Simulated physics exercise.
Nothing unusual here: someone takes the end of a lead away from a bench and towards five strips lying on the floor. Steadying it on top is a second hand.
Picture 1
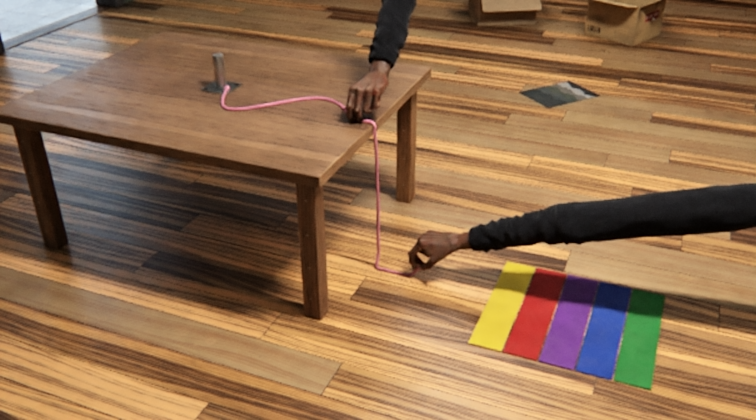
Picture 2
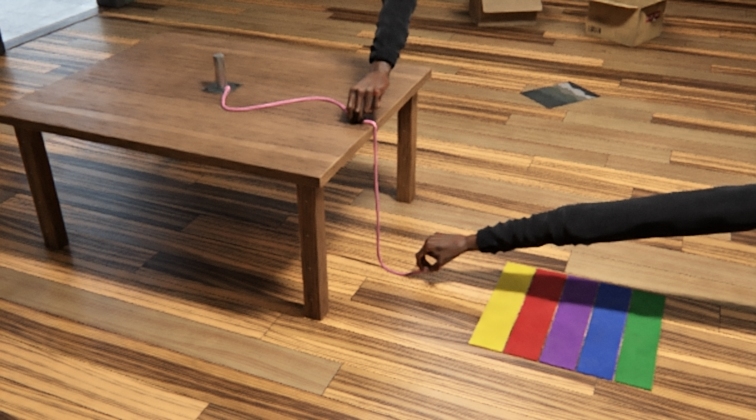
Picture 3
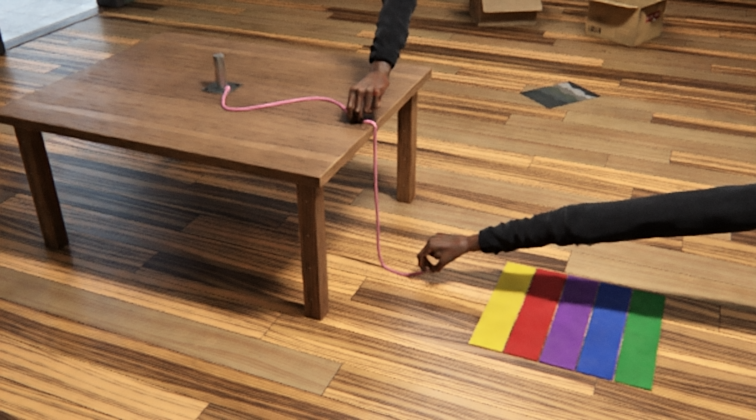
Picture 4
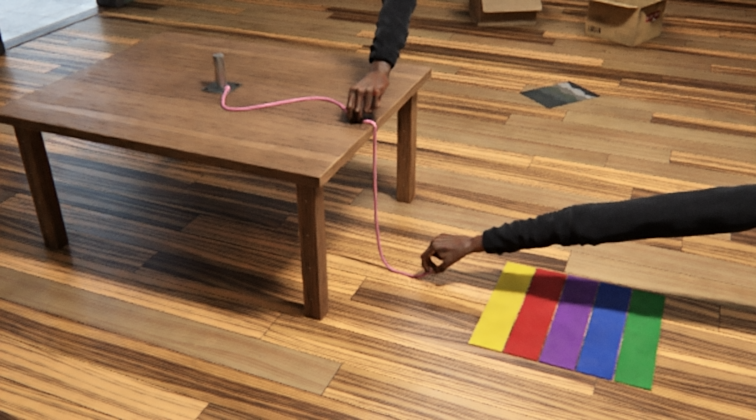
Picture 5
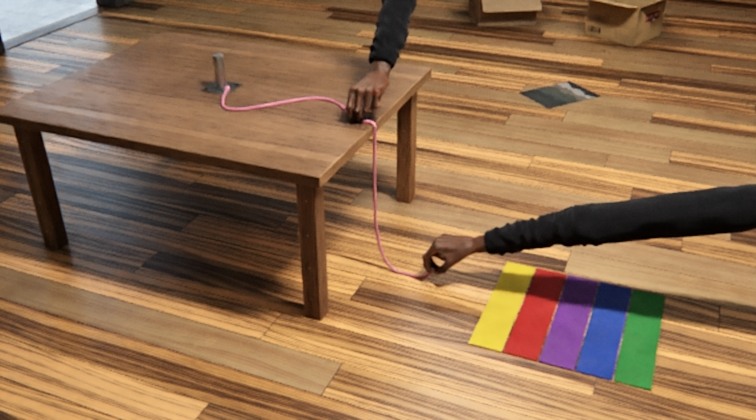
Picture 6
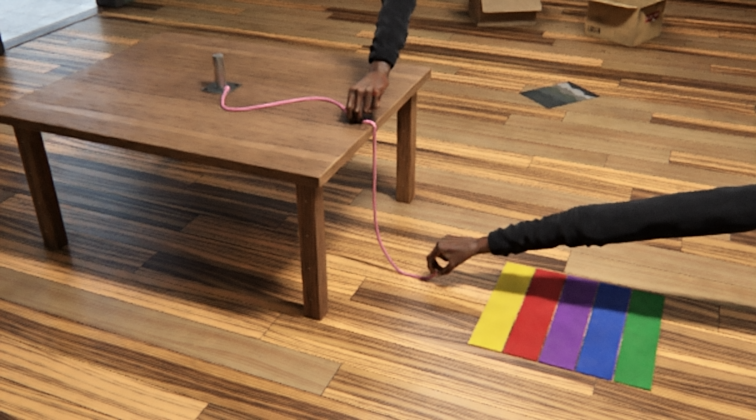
To begin with, one hand holds a pink cord at the edge of a wooden table while another pinches its hanging end near the floor, left of yellow, red, purple, blue and green strips. The lower hand then edges slightly rightward, drawing the cord's end along, while the upper hand stays put.
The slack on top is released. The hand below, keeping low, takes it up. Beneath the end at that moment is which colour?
Beneath it is blue.
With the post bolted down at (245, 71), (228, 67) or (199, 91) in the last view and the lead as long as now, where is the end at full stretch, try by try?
In pixels, the answers are (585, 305), (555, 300) and (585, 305).
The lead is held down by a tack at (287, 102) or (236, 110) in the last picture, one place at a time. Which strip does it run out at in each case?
Try one: Red. Try two: Purple.
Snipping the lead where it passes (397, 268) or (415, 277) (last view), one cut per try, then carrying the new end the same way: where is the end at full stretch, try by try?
(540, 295) and (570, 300).
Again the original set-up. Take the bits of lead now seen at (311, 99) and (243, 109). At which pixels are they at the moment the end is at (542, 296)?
They go to (346, 115) and to (287, 101).
A little later, end near (542, 296); over red.
Next, end near (581, 305); over purple.
When it is tight, end near (604, 311); over blue. Over blue.
